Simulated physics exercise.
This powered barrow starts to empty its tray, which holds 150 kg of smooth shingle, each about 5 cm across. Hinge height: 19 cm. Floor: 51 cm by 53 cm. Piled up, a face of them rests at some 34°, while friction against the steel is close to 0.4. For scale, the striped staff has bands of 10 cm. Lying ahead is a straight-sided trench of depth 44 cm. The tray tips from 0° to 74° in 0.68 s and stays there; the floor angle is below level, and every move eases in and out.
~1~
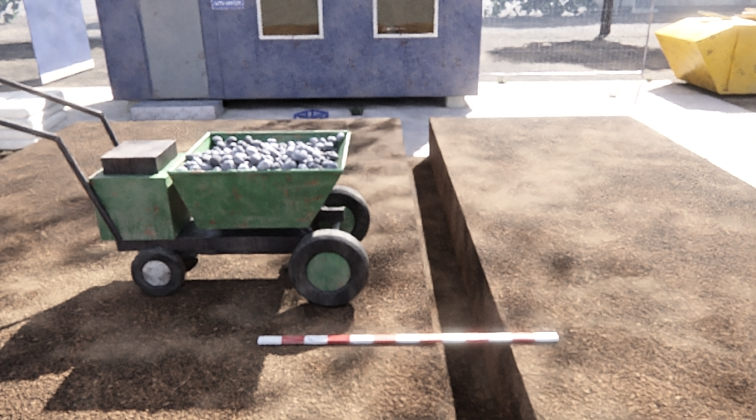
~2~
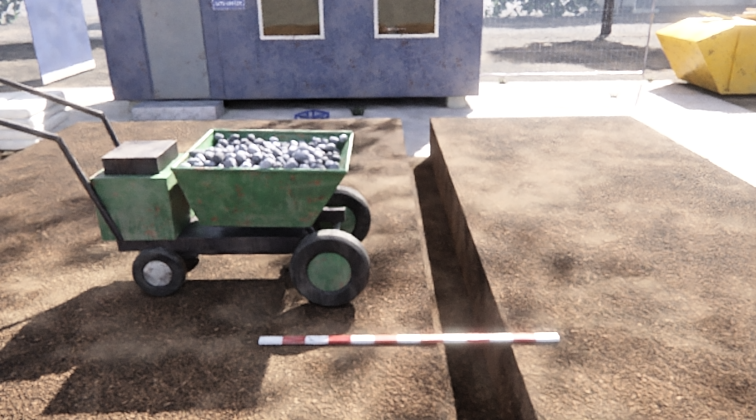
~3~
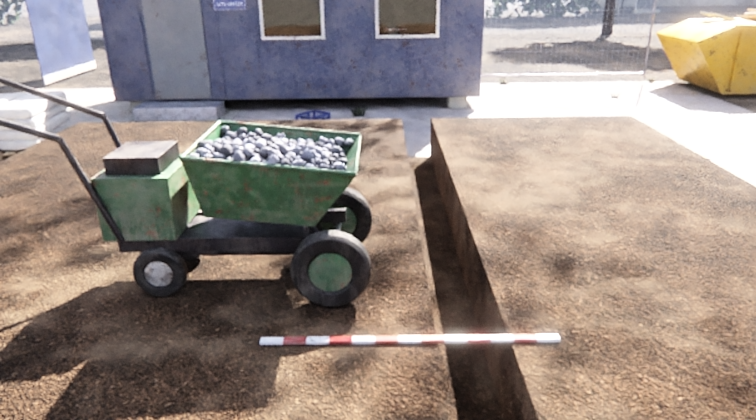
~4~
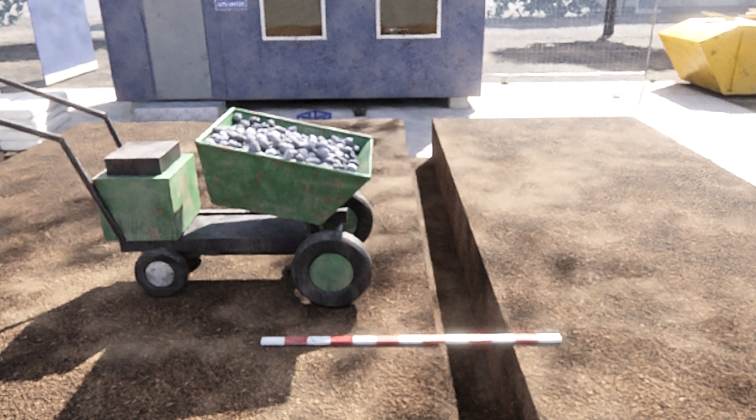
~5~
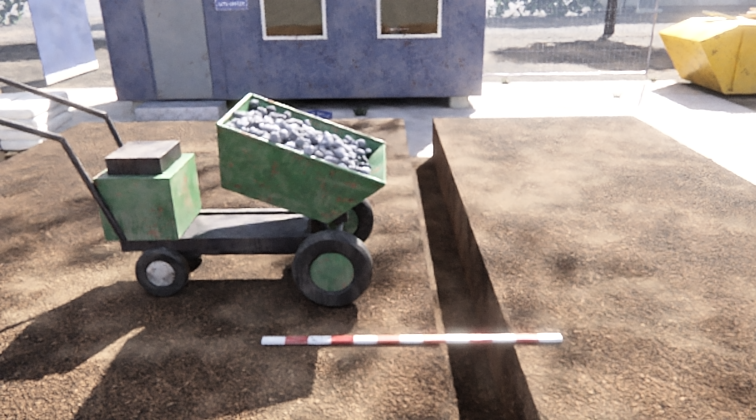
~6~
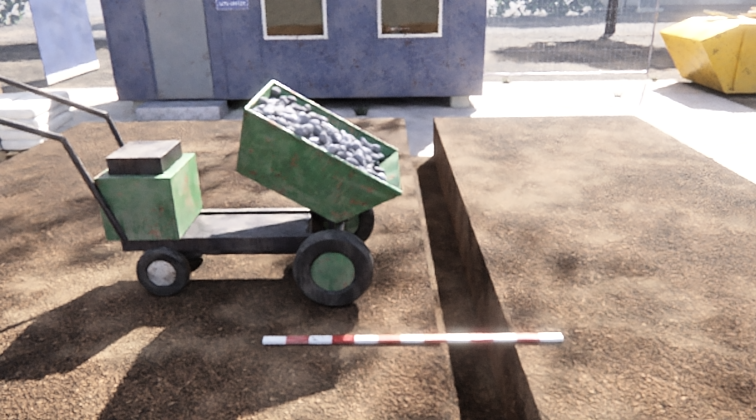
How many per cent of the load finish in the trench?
About 58 per cent.
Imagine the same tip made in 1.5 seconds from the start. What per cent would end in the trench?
In that case some 80 per cent.
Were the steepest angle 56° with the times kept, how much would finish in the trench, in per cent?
It would be near 40 per cent.
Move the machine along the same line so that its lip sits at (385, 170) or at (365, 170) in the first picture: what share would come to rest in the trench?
Near 20 and near 40 percent.
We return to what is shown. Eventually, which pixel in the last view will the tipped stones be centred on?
The middle should be near (481, 319).
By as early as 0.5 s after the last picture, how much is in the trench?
30 per cent or so by then.
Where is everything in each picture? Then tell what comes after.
In the first frame, lip at (342, 171), floor tilted 0°, highest stones at (276, 148).
In the second frame, lip at (346, 172), floor tilted 2°, highest stones at (253, 145).
In the third frame, the tray is at 6°, its lip at (356, 174); the top of the load is at (240, 137).
In the fourth frame, the tray is at 13°, its lip at (370, 178); the top of the load is at (243, 128).
In the fifth frame, the tray is at 21°, its lip at (385, 184); the top of the load is at (257, 114).
In the sixth frame, the tray is at 31°, its lip at (401, 194); the top of the load is at (276, 103).
Then, 0.2 s after the last picture the floor is at 62°, 100 % in the tray; the foremost stones are at (428, 204).
Then, 0.5 s after the last picture the floor is at 74°, 57 % in the tray, 31 % in the trench, 12 % past the trench; the foremost stones are at (522, 270).
Then, 0.8 s after the last picture the floor is at 74°, 16 % in the tray, 42 % in the trench, 43 % past the trench; the foremost stones are at (674, 255).
Then, 2.8 s after the last picture the floor is at 74°, 0 % in the tray, 58 % in the trench, 42 % past the trench; the foremost stones are past the picture's edge.
